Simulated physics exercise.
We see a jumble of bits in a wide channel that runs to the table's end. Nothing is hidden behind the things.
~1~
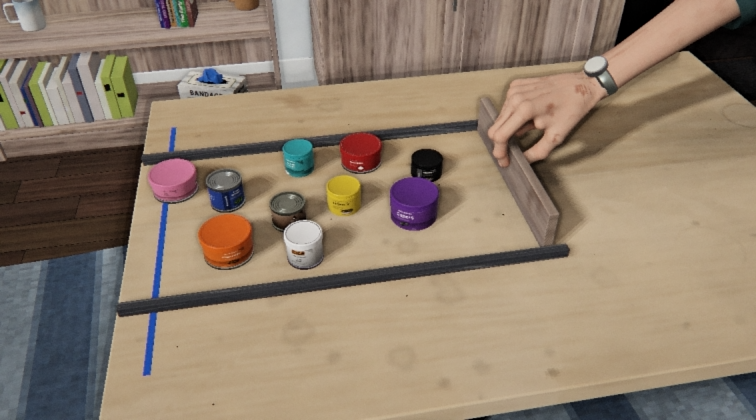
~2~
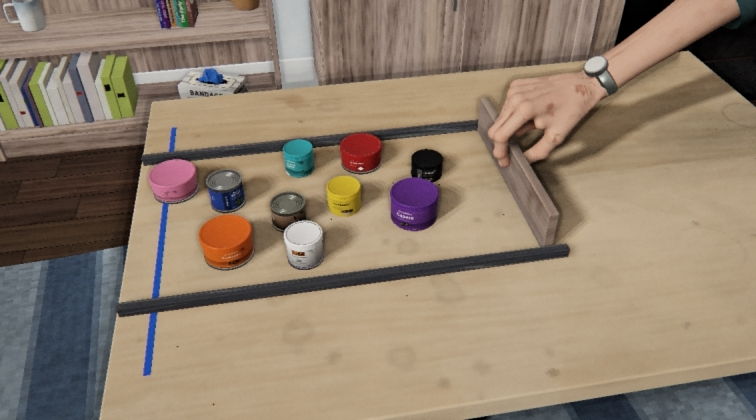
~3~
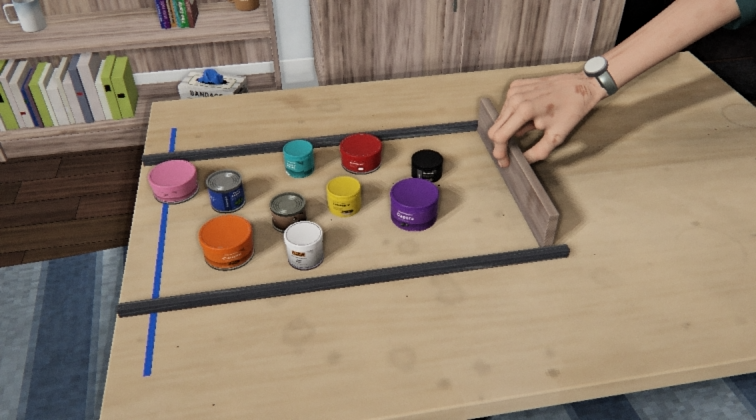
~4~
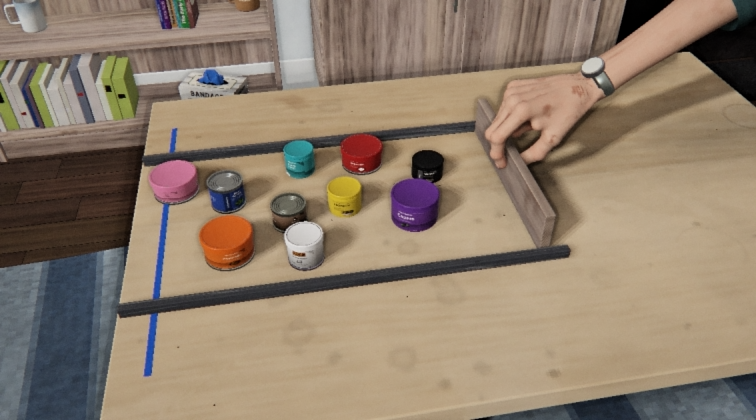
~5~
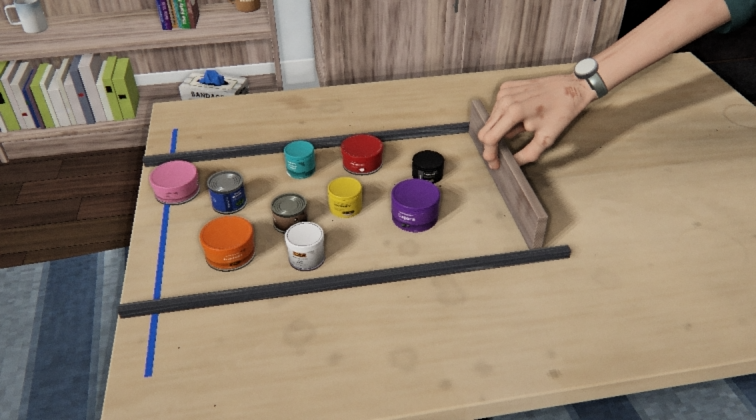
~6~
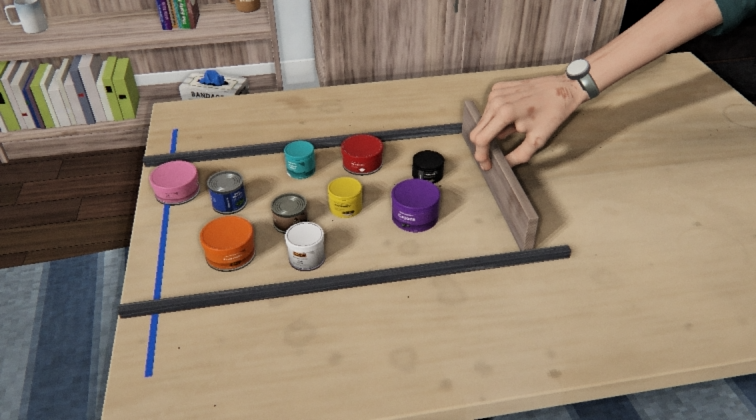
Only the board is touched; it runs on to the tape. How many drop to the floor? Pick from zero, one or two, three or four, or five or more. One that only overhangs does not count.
Here the number that fall off is five or more.
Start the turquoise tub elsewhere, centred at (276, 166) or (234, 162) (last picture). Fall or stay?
The turquoise tub tumbles off; tumbles off.
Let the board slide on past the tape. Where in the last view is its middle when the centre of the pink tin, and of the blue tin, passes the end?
Its middle is around (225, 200) and around (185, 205).
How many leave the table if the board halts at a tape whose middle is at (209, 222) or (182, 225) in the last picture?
In that order 1 and 5.
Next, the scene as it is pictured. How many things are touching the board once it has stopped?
That makes 5.
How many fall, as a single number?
The count is 5.
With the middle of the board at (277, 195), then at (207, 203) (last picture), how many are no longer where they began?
9 and 10.
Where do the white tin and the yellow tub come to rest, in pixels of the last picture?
The white tin at (136, 272), the yellow tub at (145, 215).
Early on, none off yet; pink tin at rest near (176, 183); blue tin at rest near (228, 192); orange tin at rest near (229, 243).
A while later, none off yet; pink tin at rest near (175, 183); blue tin travelled a little near (208, 192); orange tin travelled a little near (207, 253).
Finally, the number that fall off is five or more; lost, turquoise tub, brown tin, orange tin, blue tin and pink tin.
